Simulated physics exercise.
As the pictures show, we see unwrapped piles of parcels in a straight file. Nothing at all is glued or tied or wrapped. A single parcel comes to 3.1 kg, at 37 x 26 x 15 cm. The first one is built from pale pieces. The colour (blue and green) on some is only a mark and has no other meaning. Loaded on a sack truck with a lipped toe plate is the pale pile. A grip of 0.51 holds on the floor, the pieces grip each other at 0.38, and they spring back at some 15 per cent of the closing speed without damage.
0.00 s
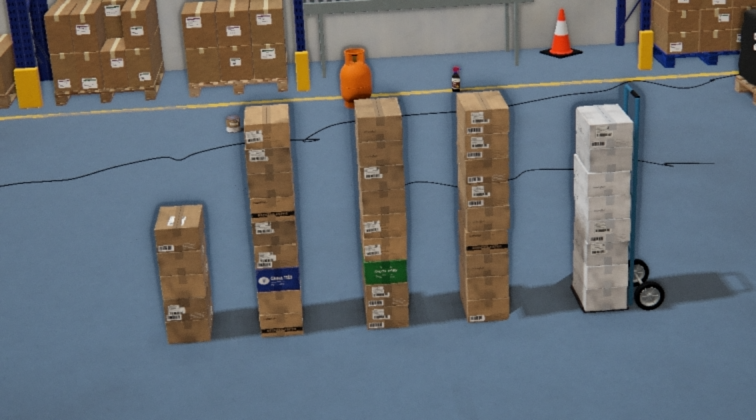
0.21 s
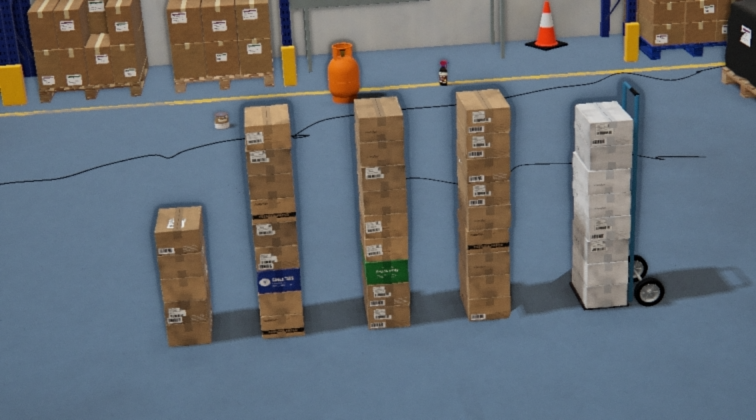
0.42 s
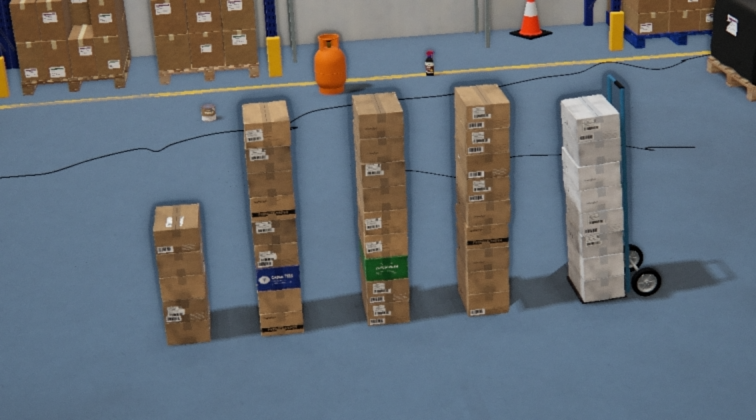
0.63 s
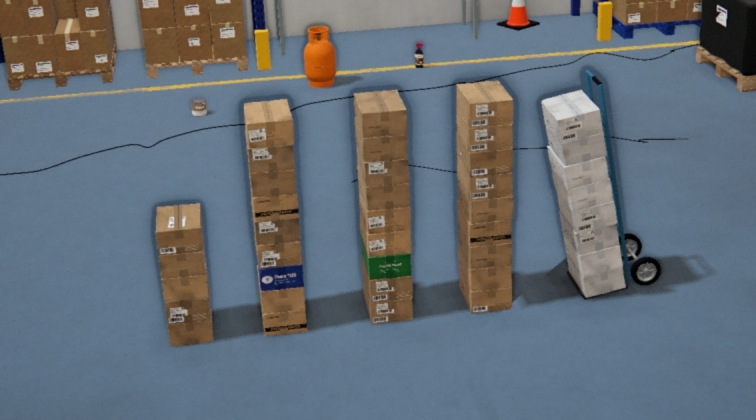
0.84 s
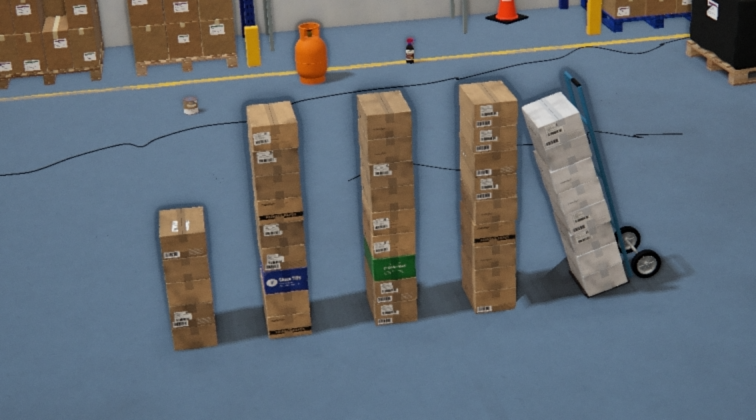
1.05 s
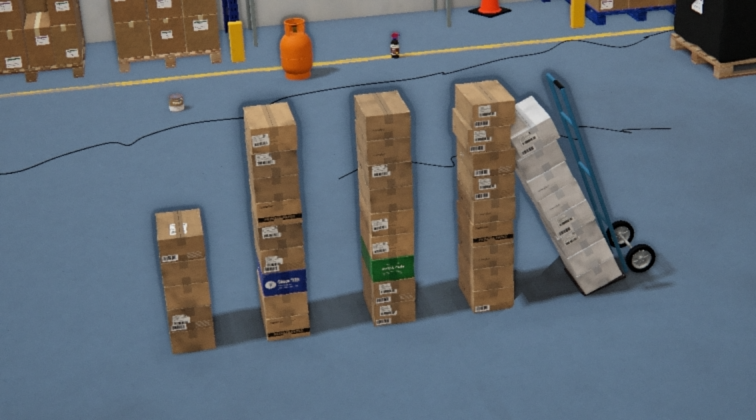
Warehouse floor with a row of parcel stacks, a hand truck tilting its white pile leftward against the neighbouring brown stack.
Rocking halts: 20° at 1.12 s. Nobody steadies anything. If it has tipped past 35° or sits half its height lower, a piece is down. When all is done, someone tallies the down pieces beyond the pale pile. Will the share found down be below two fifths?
No, above two fifths.
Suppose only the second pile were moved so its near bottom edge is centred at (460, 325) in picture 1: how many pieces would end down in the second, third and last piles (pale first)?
Per pile - second: 8, third: 9, last: 4.
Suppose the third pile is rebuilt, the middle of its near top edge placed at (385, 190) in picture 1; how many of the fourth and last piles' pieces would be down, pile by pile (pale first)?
Counts down - fourth: 8; last: 4.
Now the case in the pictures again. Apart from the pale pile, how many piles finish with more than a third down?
4.
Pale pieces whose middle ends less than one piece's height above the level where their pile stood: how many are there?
2.
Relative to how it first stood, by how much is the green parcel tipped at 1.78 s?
Its tilt comes to about 0° at that moment.
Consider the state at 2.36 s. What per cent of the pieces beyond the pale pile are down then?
By then 25 %.
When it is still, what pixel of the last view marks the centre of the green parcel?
About pixel (320, 295).
Around 1.78 s, 8 of the pale pile down; none of the 32 other parcels down, 11 disturbed.
Around 2.36 s, 8 of the pale pile down; 8 of the 32 other parcels down; green parcel tipped 20°.
Around 2.88 s, 8 of the pale pile down; 20 of the 32 other parcels down; green parcel tipped 53°, 19 cm lower; blue parcel tipped 26°.
Around 3.44 s, 8 of the pale pile down; 28 of the 32 other parcels down; green parcel tipped 56°, 21 cm lower; blue parcel tipped 36°, 13 cm lower.
Finally (4.7 s), 8 of the pale pile down; 28 of the 32 other parcels down; green parcel tipped 57°, 22 cm lower; blue parcel tipped 42°, 13 cm lower. That is 88 per cent. Seen by the last camera, middles, green parcel near (320, 295), blue parcel near (214, 297).
